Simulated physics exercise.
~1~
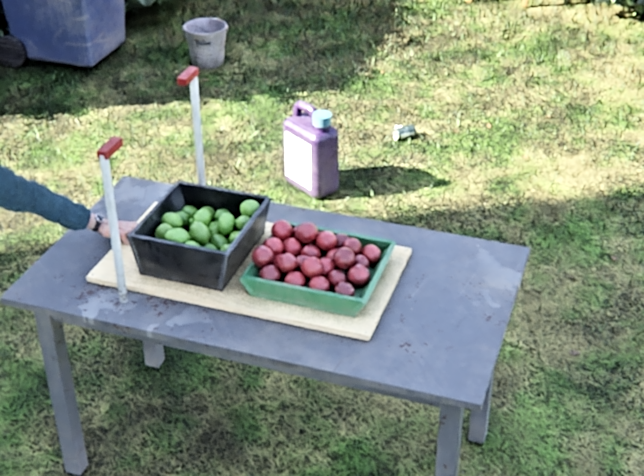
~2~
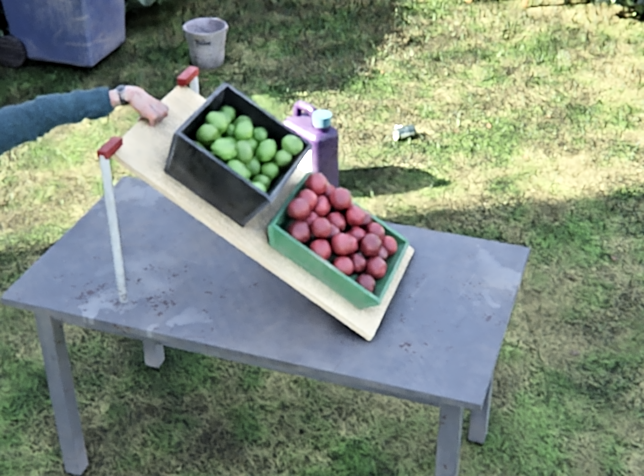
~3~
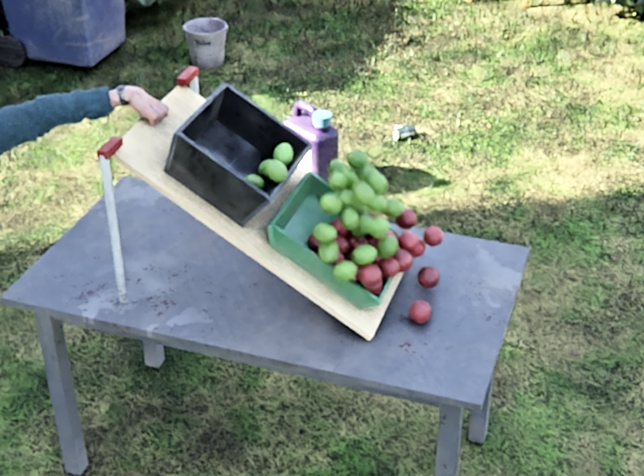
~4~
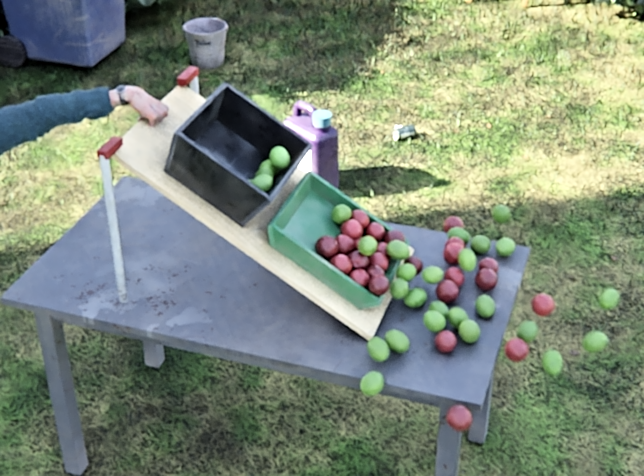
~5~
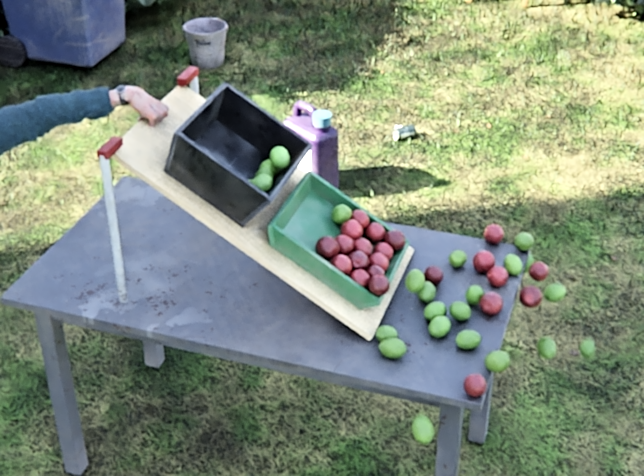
Hand tilting a board on an outdoor table, spilling most limes and many red apples from two crates toward the right.
